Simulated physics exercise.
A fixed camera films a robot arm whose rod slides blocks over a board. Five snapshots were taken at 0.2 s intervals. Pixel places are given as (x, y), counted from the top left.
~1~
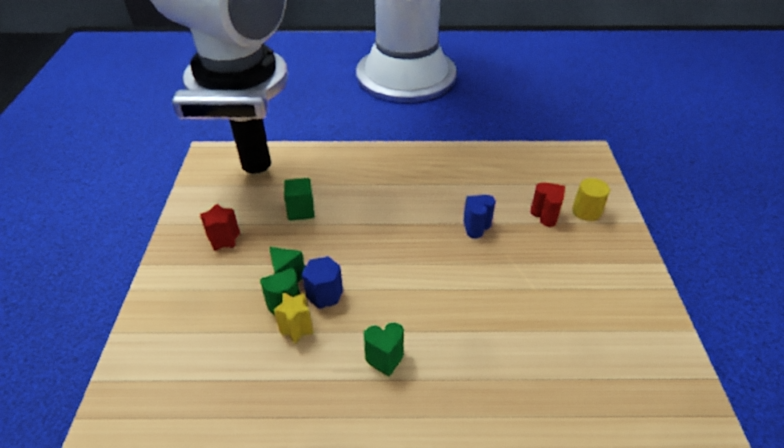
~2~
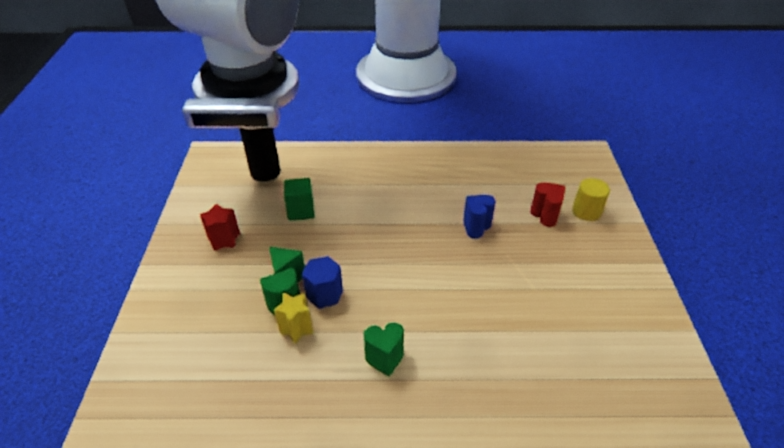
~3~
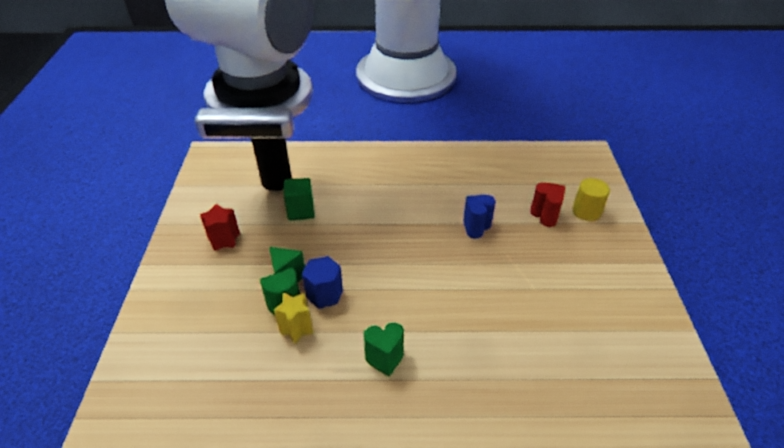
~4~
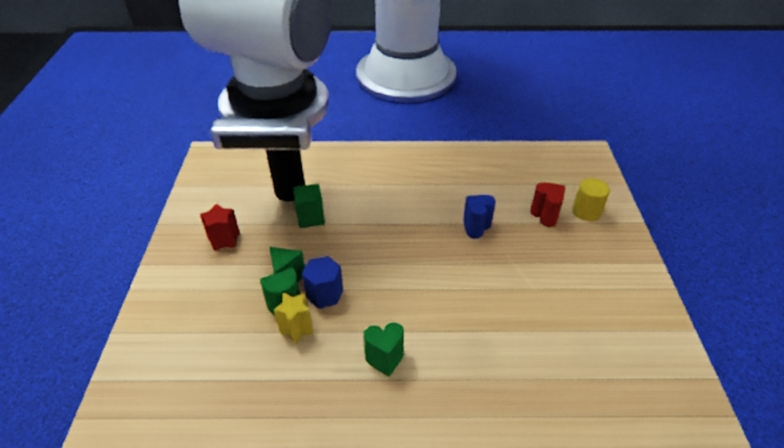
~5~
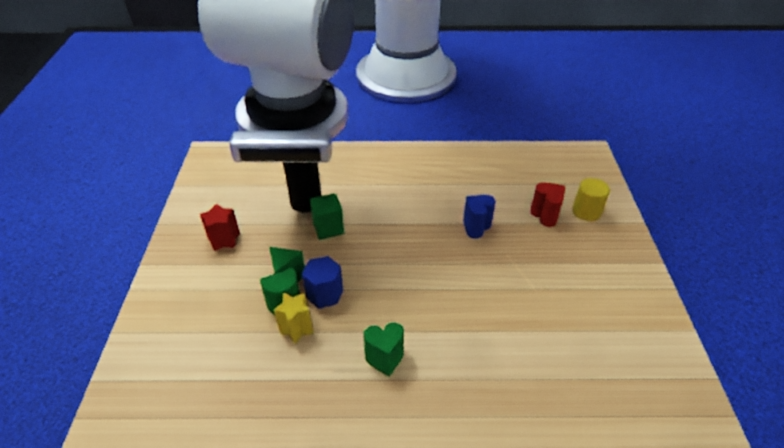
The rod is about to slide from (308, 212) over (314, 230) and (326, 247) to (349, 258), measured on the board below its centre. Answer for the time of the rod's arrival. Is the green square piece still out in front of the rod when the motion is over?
Yes, that is what happens.
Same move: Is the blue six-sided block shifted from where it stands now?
In short: No.
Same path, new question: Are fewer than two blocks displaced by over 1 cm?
The answer is yes.
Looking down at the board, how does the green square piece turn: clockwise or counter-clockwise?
My prediction: CCW.
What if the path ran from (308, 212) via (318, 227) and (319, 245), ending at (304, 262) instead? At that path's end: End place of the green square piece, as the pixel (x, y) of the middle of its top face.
For the centre of its top, I'd go with (348, 222).
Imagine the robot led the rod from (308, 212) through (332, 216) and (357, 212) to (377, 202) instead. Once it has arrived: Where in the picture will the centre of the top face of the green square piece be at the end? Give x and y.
By then it is at (340, 212).
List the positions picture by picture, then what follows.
The first picture shows rod's lower end (256, 164); blue six-sided block (321, 270); green square piece (297, 186).
The second picture shows rod (266, 172); blocks still.
The third picture shows rod (277, 181); blocks still.
The fourth picture shows rod (290, 191); green square piece (307, 193).
The fifth picture shows rod (306, 202); blue six-sided block (321, 270); green square piece (326, 203).
The first path, step by step. Halfway along, rod (317, 229); green square piece (346, 220), turned 70° anticlockwise.
At the end, rod (348, 248); blue six-sided block still; green square piece (380, 231), turned 90° anticlockwise.
